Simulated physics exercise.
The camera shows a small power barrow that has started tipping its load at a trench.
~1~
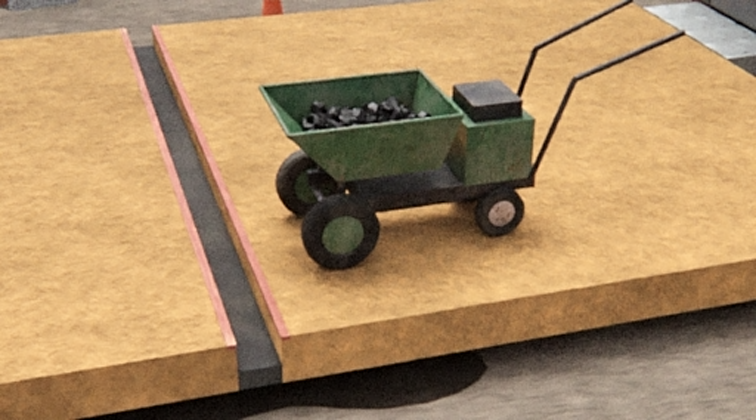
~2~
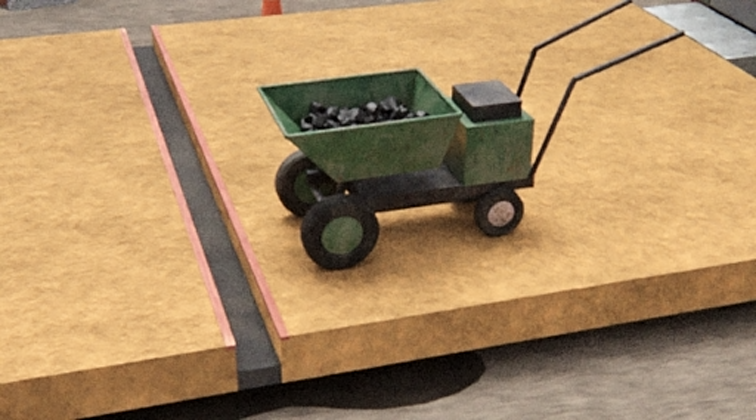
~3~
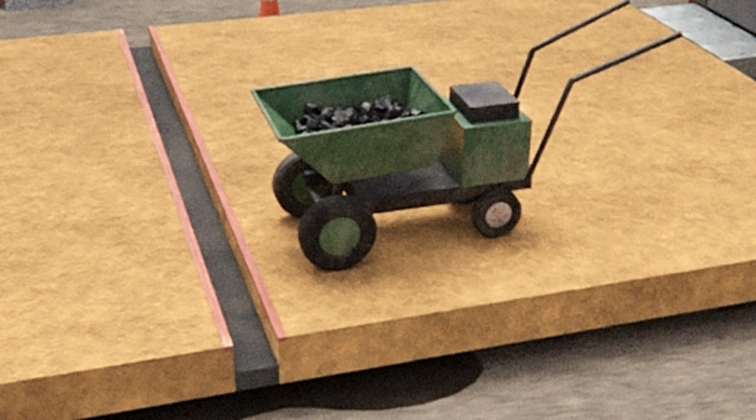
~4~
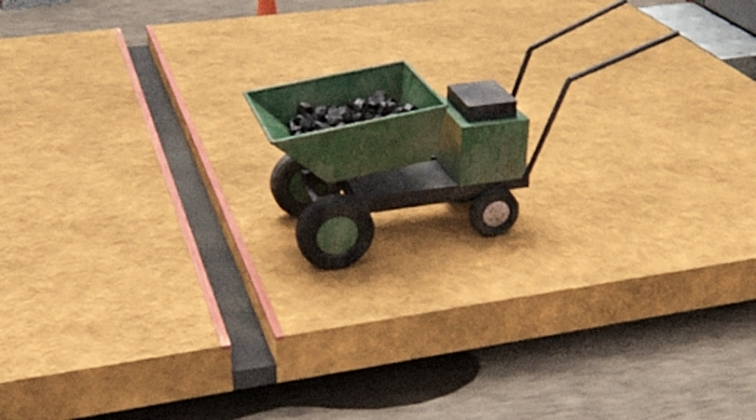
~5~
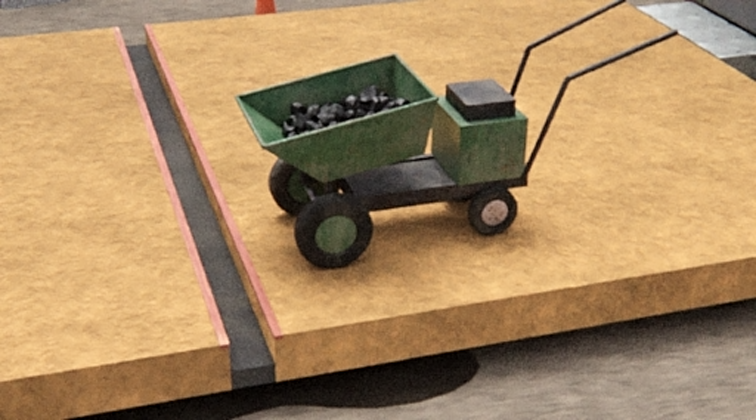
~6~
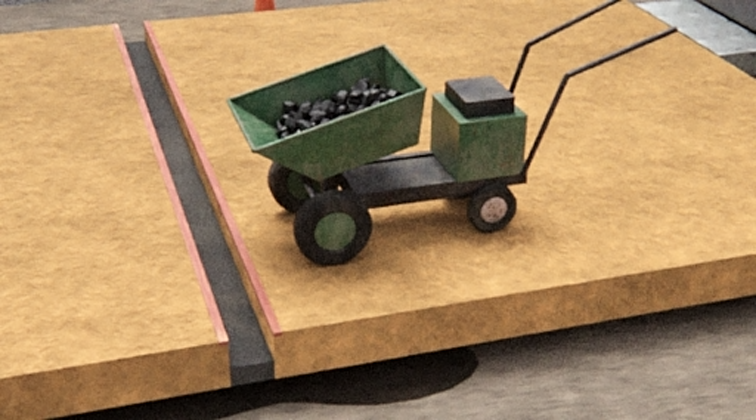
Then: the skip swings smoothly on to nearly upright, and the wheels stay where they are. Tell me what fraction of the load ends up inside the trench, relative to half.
Most stays out.
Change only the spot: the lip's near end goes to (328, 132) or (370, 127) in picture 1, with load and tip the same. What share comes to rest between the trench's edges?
Some 70 in a hundred, then some 40 in a hundred.
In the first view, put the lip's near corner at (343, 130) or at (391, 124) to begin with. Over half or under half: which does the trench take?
At the earlier place the greater portion ends between the edges, at the later place the lesser portion.
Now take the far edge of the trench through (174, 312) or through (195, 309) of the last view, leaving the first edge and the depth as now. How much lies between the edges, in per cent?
Roughly 80 % first, 50 % second.
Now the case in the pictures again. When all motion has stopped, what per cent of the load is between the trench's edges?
It comes to around 5 per cent of the load.
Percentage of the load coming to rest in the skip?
Roughly 30 per cent.
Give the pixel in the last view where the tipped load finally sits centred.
Somewhere around (158, 252) in the last picture.
Soon after the last picture, skip tipped steeply; all in the skip.
A little later, skip tipped steeply; most in the skip; a stray few in or heaped over the trench; about a quarter beyond it.
Later still, skip tipped right over; about a third in the skip; a small part in or heaped over the trench; about two thirds beyond it.
At rest, skip tipped right over; about a third in the skip; a small part in or heaped over the trench; about two thirds beyond it.
